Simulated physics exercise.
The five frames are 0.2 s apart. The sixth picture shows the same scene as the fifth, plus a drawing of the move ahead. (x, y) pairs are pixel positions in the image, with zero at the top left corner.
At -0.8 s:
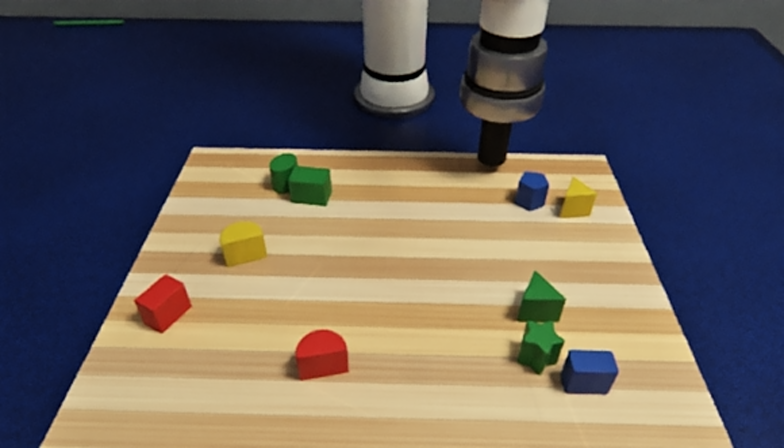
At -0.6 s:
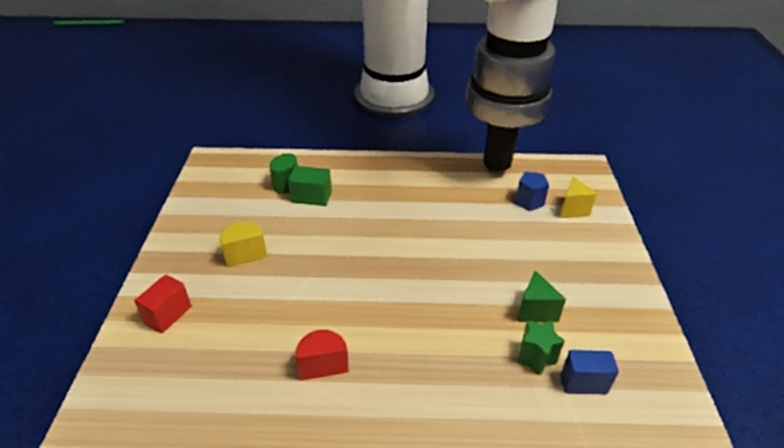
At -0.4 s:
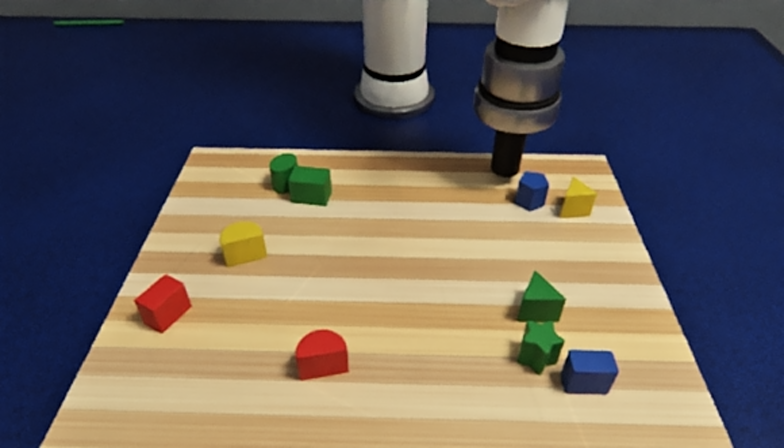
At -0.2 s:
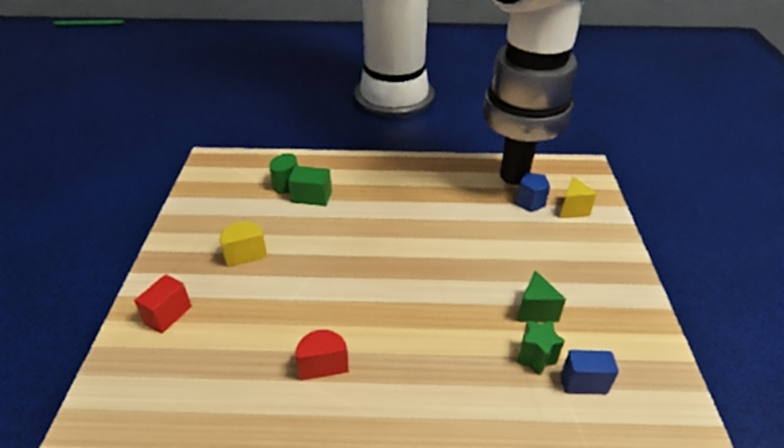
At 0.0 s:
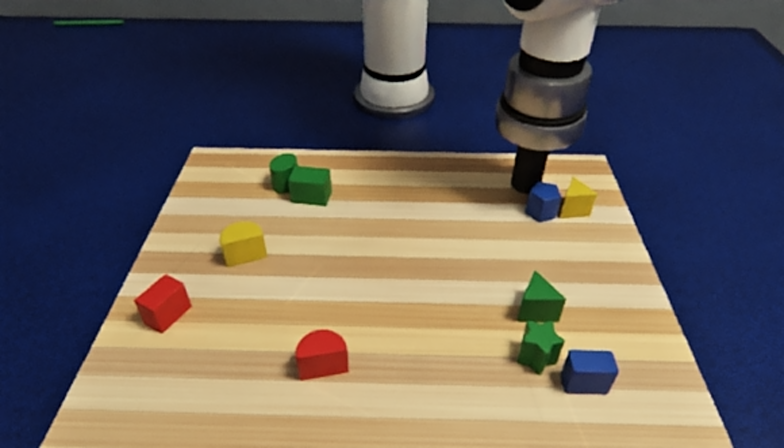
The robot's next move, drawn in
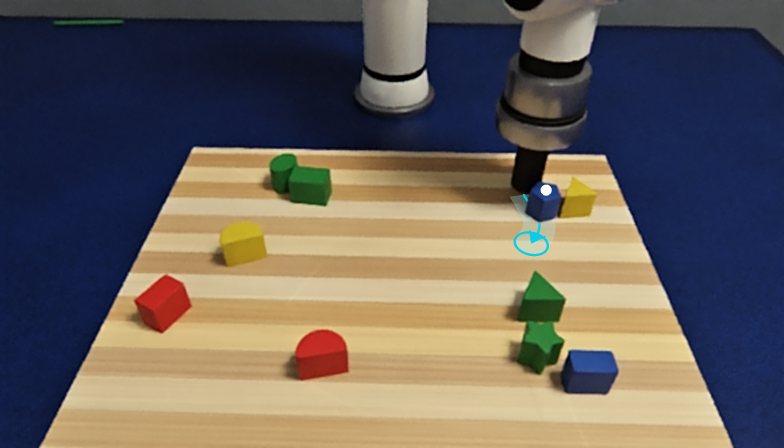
A robot arm with a dark rod moves over the far edge of a striped wooden board on a blue surface, seen from a raised, still camera. Green blocks sit at upper left, yellow and red ones below, green and blue ones at lower right, and blue and yellow ones at upper right. The rod slides right and nearer, pushing the blue block toward the yellow triangle.
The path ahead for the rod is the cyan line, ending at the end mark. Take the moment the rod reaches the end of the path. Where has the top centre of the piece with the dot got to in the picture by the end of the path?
Somewhere near (573, 223).
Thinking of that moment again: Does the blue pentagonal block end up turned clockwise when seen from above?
No.
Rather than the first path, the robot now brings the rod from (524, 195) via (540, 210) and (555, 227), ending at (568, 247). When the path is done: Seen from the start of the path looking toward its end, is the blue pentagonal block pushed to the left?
I expect not.
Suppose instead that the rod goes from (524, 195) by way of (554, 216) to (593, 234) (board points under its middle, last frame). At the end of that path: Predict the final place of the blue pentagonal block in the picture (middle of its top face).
At pixel (571, 220).
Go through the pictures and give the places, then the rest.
The first picture shows rod's lower end (492, 159); blue pentagonal block (534, 179); yellow triangular piece (579, 188).
The second picture shows rod (498, 163); blocks still.
The third picture shows rod (505, 169); blocks still.
The fourth picture shows rod (514, 176); blue pentagonal block (535, 180).
The fifth picture shows rod (526, 185); blue pentagonal block (546, 190); yellow triangular piece (579, 188).
Drawn move, from (524, 195) by way of (534, 211) and (539, 227) to (531, 244); the dot is on the blue pentagonal block.
The first path, step by step. Halfway along, rod (541, 209); blue pentagonal block (568, 214), turned 20° anticlockwise.
At the end, rod (534, 233); blue pentagonal block (573, 223), turned 70° anticlockwise; yellow triangular piece still.
